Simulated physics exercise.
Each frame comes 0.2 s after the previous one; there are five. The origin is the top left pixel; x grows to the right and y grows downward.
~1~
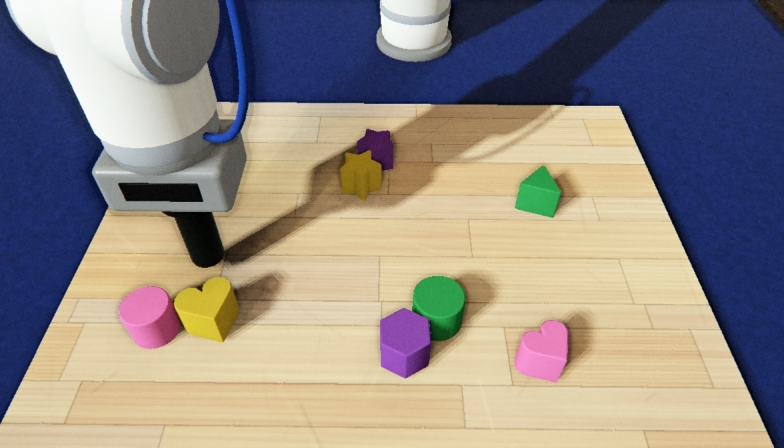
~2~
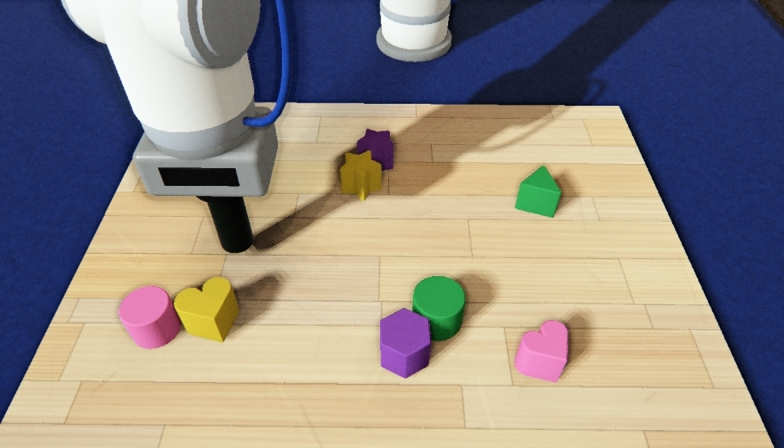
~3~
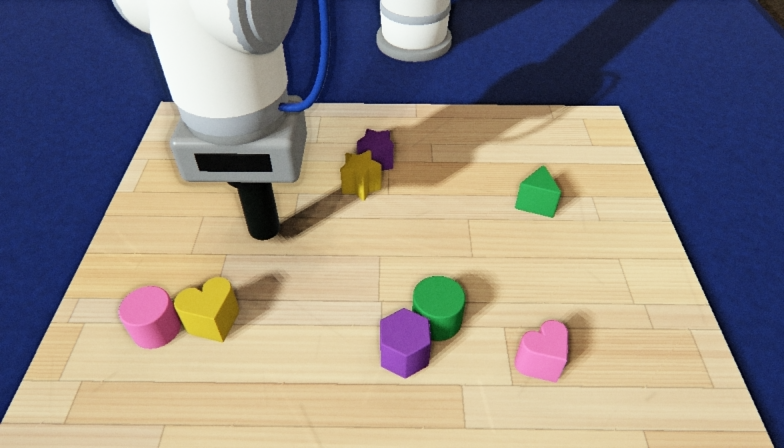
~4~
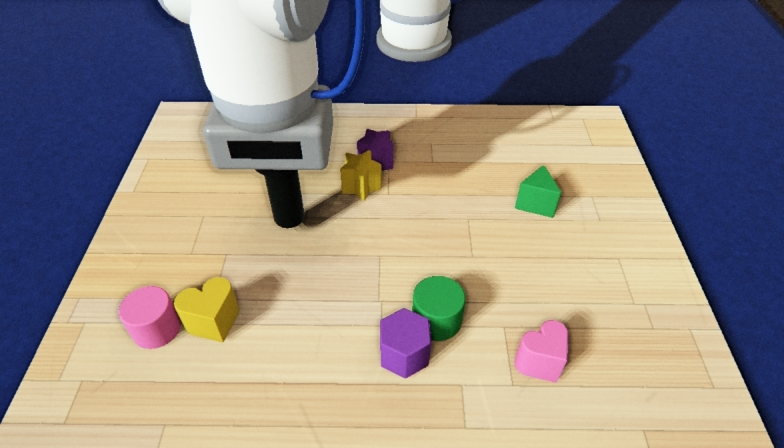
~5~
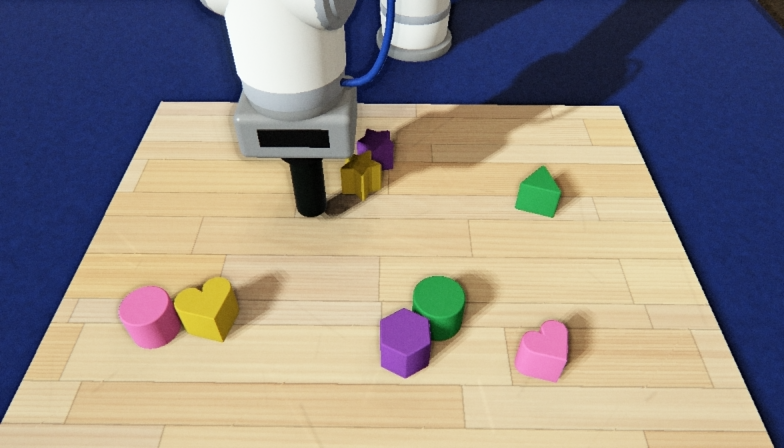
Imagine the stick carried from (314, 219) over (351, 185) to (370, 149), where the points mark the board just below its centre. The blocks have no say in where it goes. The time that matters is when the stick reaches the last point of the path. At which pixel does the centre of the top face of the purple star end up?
Answer: (422, 115).
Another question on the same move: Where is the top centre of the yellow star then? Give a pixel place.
The spot you're after is about (396, 124) in the image.
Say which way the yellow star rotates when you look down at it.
Clockwise from above.
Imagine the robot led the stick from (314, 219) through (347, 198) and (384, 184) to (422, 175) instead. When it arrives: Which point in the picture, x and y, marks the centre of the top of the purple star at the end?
Its top centre is at about (402, 120).
On the path given first. One third of the way, stick at (341, 185); yellow star at (362, 158), turned 20° clockwise; purple star at (379, 138), turned 15° anticlockwise.
Two thirds of the way, stick at (357, 161); yellow star at (381, 139), turned 35° clockwise; purple star at (400, 124), turned 20° anticlockwise.
At the end, stick at (369, 138); yellow star at (396, 124), turned 60° clockwise; purple star at (421, 115).
